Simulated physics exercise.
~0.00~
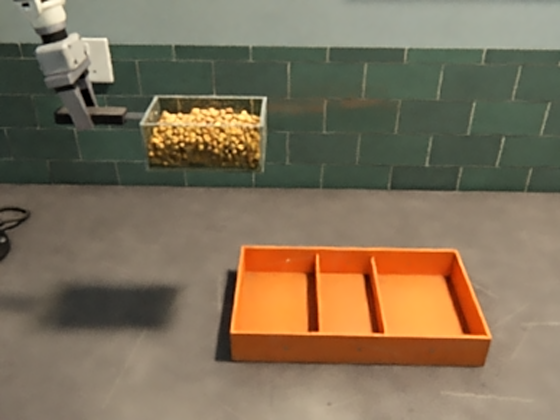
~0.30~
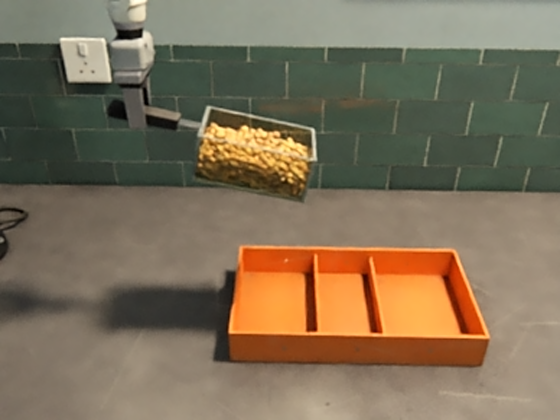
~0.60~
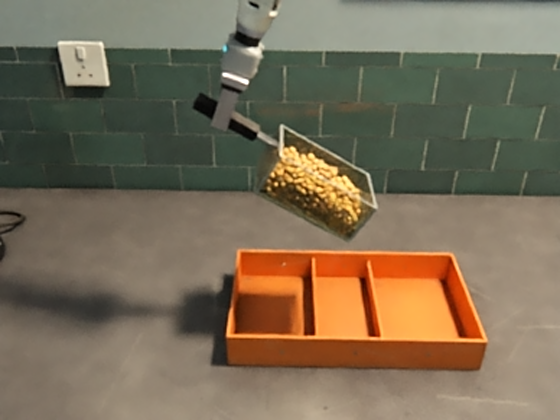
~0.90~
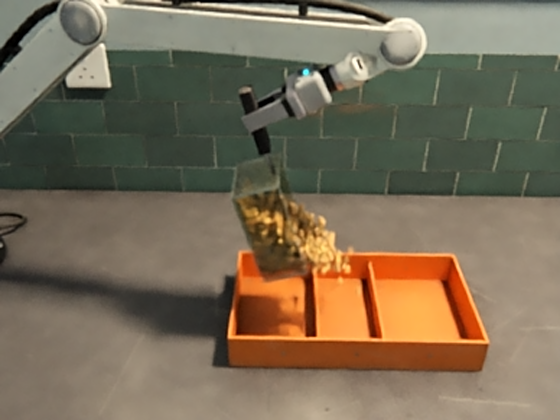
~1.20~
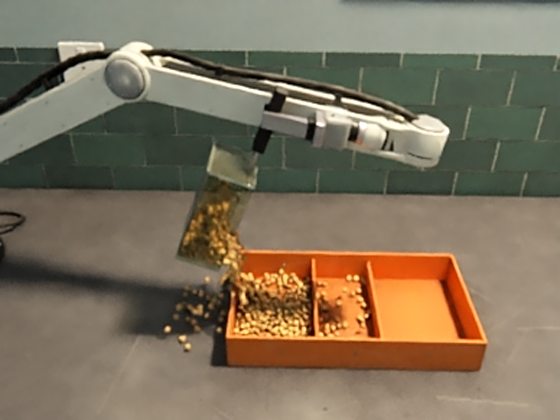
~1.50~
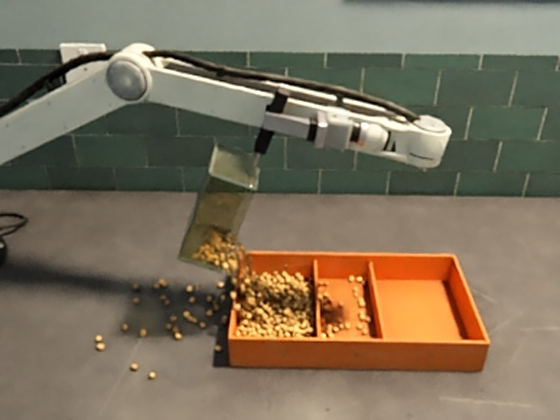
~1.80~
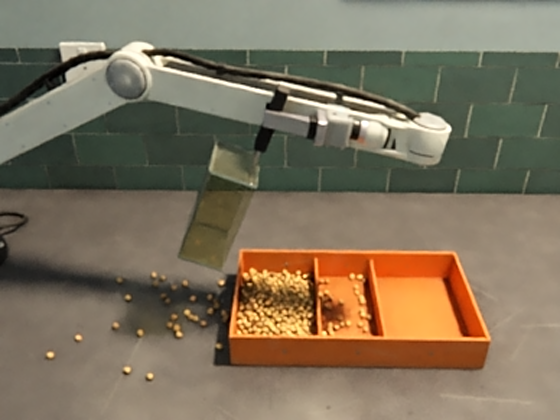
A robot arm tips chickpeas from a clear box into an orange divided tray, spilling some.
